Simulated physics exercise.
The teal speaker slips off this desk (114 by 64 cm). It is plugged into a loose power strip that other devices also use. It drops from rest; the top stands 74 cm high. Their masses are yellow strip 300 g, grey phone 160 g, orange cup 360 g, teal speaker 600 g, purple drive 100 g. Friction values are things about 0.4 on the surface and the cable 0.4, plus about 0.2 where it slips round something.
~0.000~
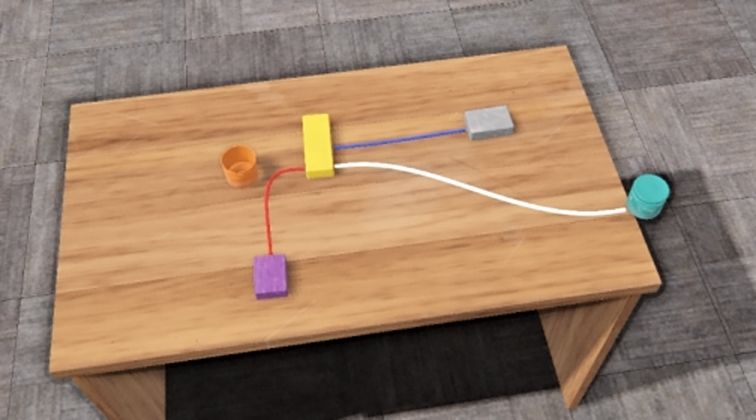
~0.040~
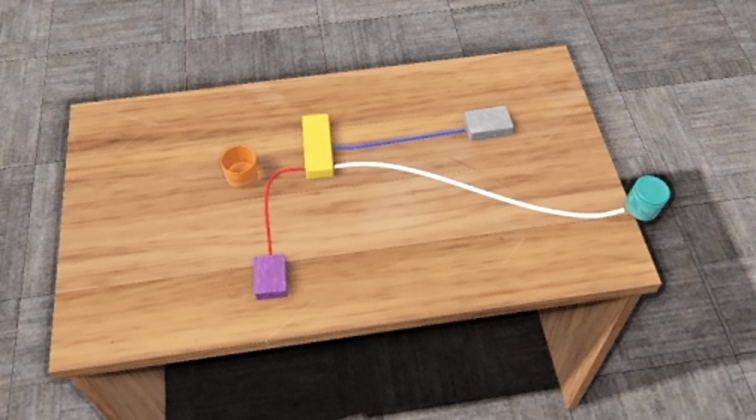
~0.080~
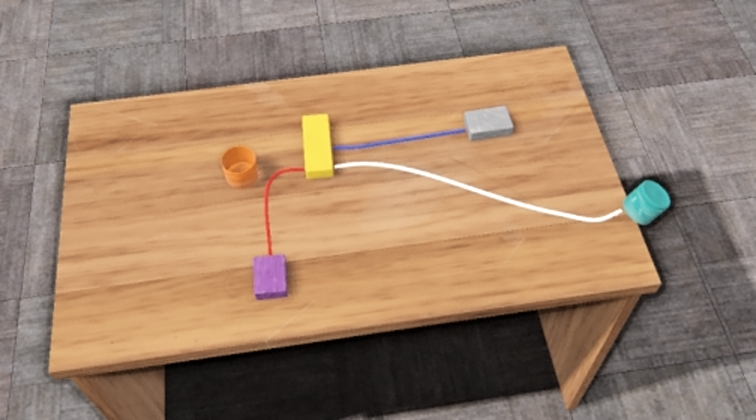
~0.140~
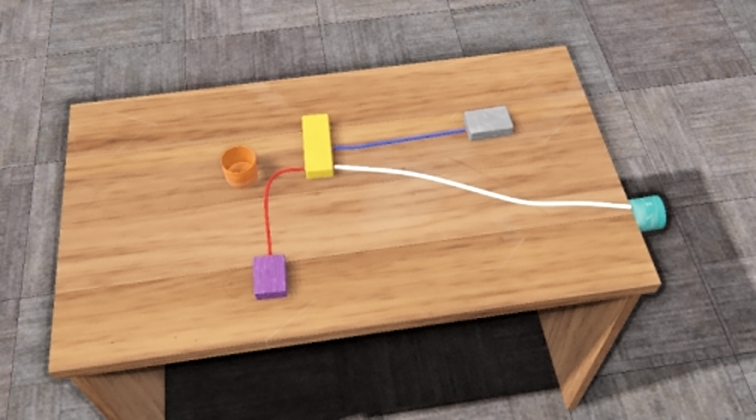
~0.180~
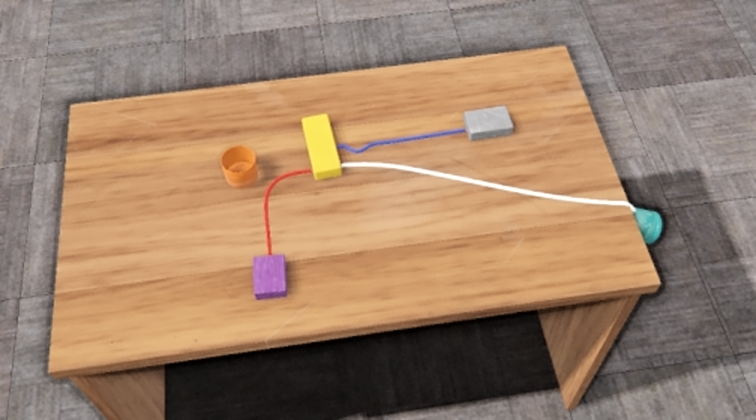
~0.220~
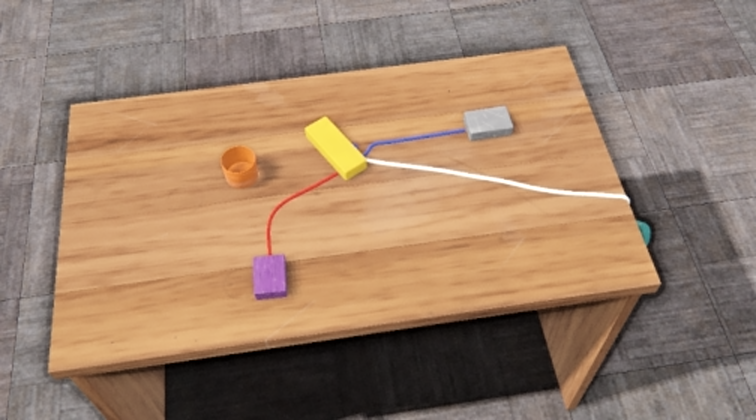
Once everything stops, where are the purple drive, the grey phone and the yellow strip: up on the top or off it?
Final positions - purple drive off the top, grey phone off the top, yellow strip off the top.
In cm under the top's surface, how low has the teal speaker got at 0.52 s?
Depth below the top: Around 40 cm.
By 0.5 s, the strip's end of the white cable at (502, 193); yellow strip 34 cm off its start, purple drive 13 cm off its start, teal speaker over the edge.
By 0.8 s, the strip's end of the white cable at (621, 177); yellow strip 59 cm off its start, purple drive 42 cm off its start, grey phone 1 cm off its start.
By 1.1 s, the strip has left the top; yellow strip over the edge, purple drive 64 cm off its start at (577, 187), grey phone 17 cm off its start at (569, 131).
By 1.4 s, the strip has left the top; purple drive over the edge, yellow strip over the edge, grey phone over the edge.
By 2.6 s, the strip has left the top; purple drive over the edge, yellow strip over the edge, grey phone over the edge, teal speaker over the edge.
